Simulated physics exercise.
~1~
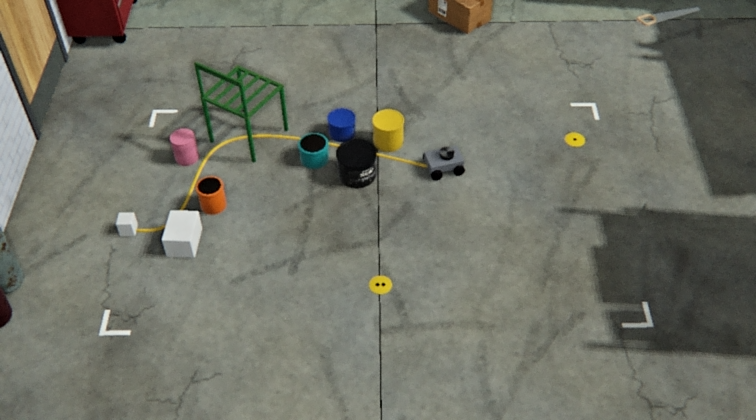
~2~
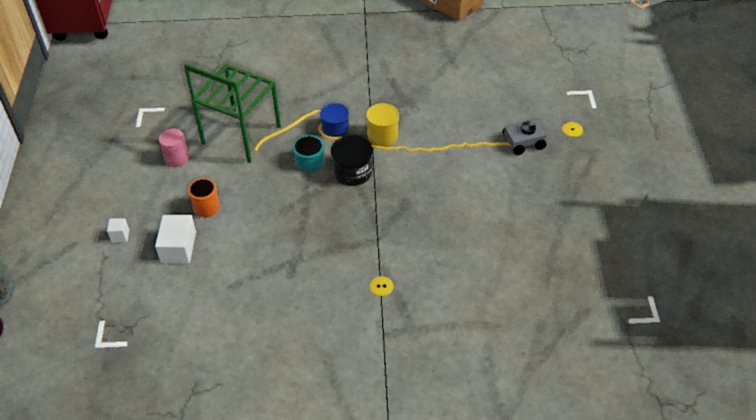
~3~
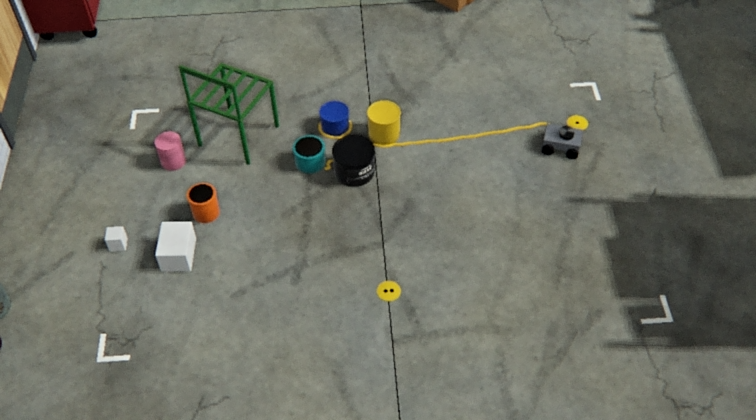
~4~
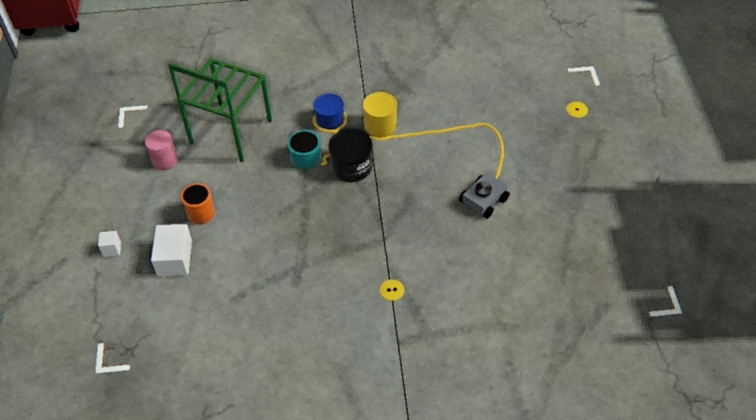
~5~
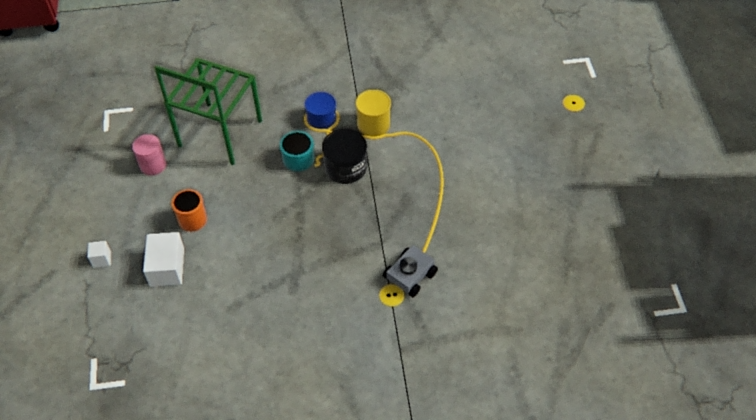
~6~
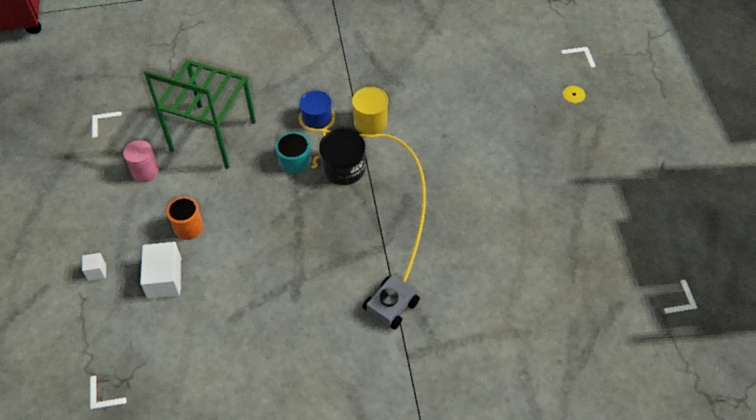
A small cart tows a yellow lead right, then turns and pulls it down and left.
